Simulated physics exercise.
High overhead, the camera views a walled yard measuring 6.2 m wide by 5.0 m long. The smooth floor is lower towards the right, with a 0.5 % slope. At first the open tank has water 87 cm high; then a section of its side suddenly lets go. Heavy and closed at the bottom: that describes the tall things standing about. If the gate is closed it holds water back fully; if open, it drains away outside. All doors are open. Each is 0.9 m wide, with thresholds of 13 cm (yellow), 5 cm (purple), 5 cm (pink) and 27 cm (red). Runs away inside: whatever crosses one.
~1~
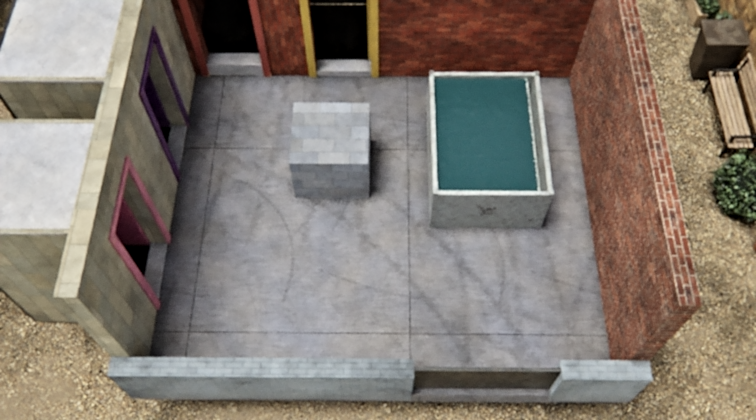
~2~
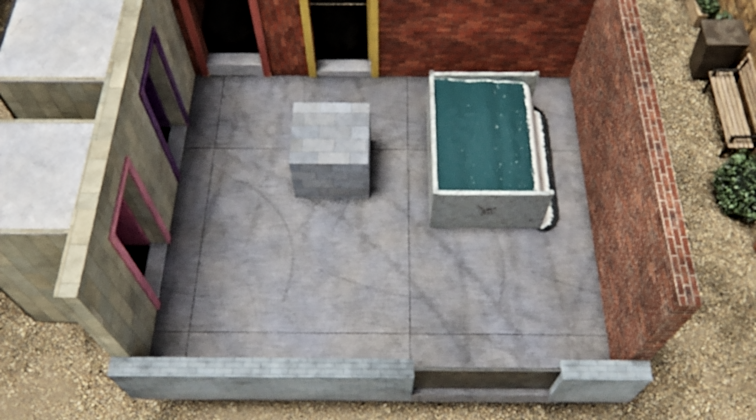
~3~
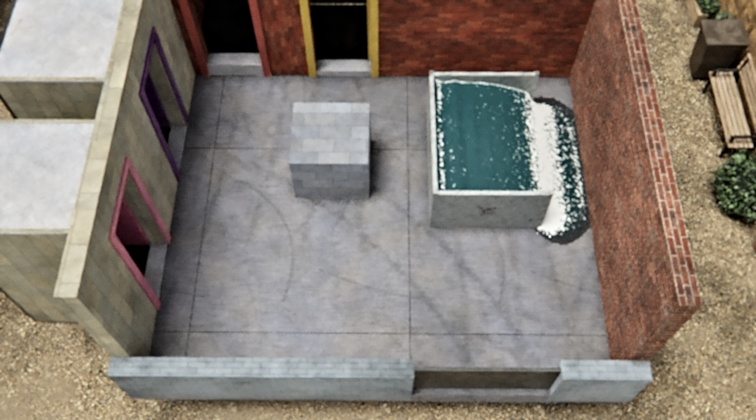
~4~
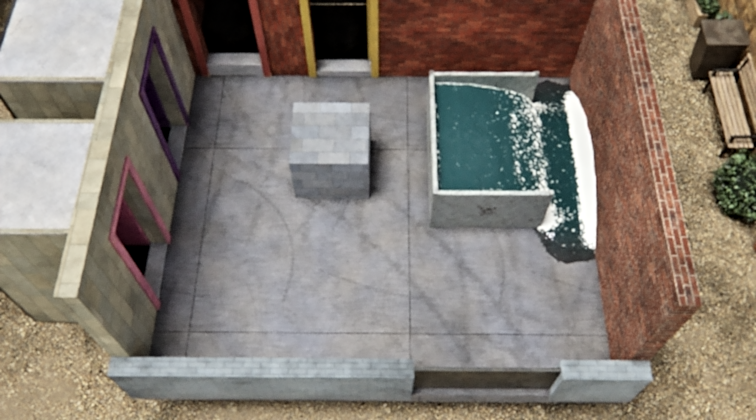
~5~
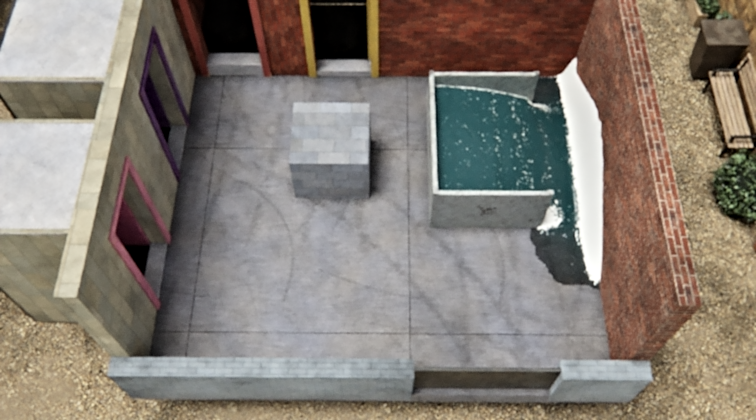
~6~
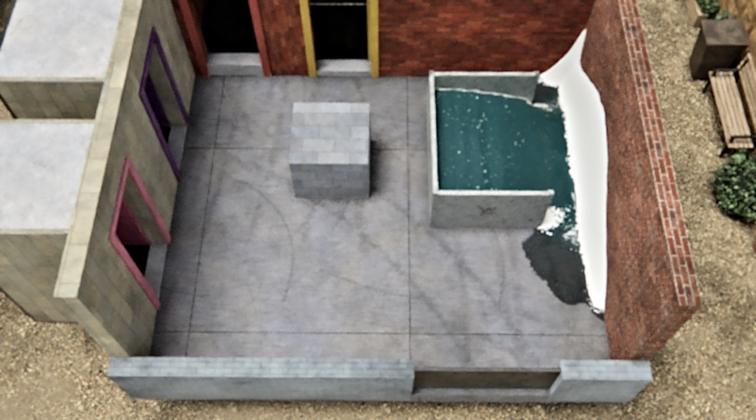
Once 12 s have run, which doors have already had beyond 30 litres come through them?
The yellow door will most likely respect the limit, the purple door will most likely bust the limit, the pink door will most likely bust the limit, the red door will most likely respect the limit.
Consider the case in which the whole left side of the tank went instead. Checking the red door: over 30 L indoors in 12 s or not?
Then: Red short of it.
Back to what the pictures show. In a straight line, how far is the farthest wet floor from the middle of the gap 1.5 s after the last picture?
Roughly 4.8 m.
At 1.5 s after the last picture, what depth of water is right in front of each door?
In centimetres - yellow: 8, purple: 0, pink: 0, red: 2.
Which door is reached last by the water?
Last: Pink.
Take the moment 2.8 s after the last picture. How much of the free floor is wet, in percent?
75 %.
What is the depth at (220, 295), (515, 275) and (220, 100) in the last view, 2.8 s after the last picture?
Roughly 3, 2 and 14 cm, in turn.
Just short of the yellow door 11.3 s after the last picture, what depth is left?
Around 10.0 cm deep.
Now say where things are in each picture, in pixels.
The first picture shows still water, 87 cm deep, in the open tank at (488, 134).
In the second picture, the front is at a hidden place, 1.1 m from the gap at (533, 157); 0.4 m2 of floor is under water; 87 cm left at the back of the open tank.
In the third picture, water pours out at (533, 158) and has run 1.3 m, to (553, 104); typically 13 cm deep outside, 78 cm at the open tank's back.
In the fourth picture, the front is at (570, 92), 1.7 m from the gap at (532, 159); 2.1 m2 of floor is under water; 75 cm left at the back of the open tank.
In the fifth picture, the front is at (598, 282), 2.1 m from the gap at (532, 159); 2.5 m2 of floor is under water; 70 cm left at the back of the open tank.
In the sixth picture, water pours out at (532, 160) and has run 2.5 m, to (603, 314); typically 31 cm deep outside, 62 cm at the open tank's back.
Then, 0.7 s after the last picture water covers 25 % of the floor and is deepest (68 cm) near (570, 86); yellow door not reached, purple door not reached, pink door not reached, red door not reached.
Then, 1.5 s after the last picture water covers 45 % of the floor and is deepest (40 cm) near (610, 364); yellow door 8 cm at the sill, 0 L in, purple door not reached, pink door not reached, red door not reached.
Then, 2.8 s after the last picture water covers 75 % of the floor and is deepest (26 cm) near (189, 119); yellow door 8 cm at the sill, 0 L in, purple door 14 cm at the sill, 24 L in, pink door 5 cm at the sill, 0 L in, red door 9 cm at the sill, 0 L in.
Then, 6.3 s after the last picture water covers 95 % of the floor and is deepest (16 cm) near (230, 374); yellow door 5 cm at the sill, 0 L in, purple door 9 cm at the sill, 92 L in, pink door 10 cm at the sill, 92 L in, red door 11 cm at the sill, 0 L in.
Then, 11.3 s after the last picture water covers 95 % of the floor and is deepest (13 cm) near (370, 139); yellow door 10 cm at the sill, 0 L in, purple door 8 cm at the sill, 174 L in, pink door 8 cm at the sill, 150 L in, red door 8 cm at the sill, 0 L in.
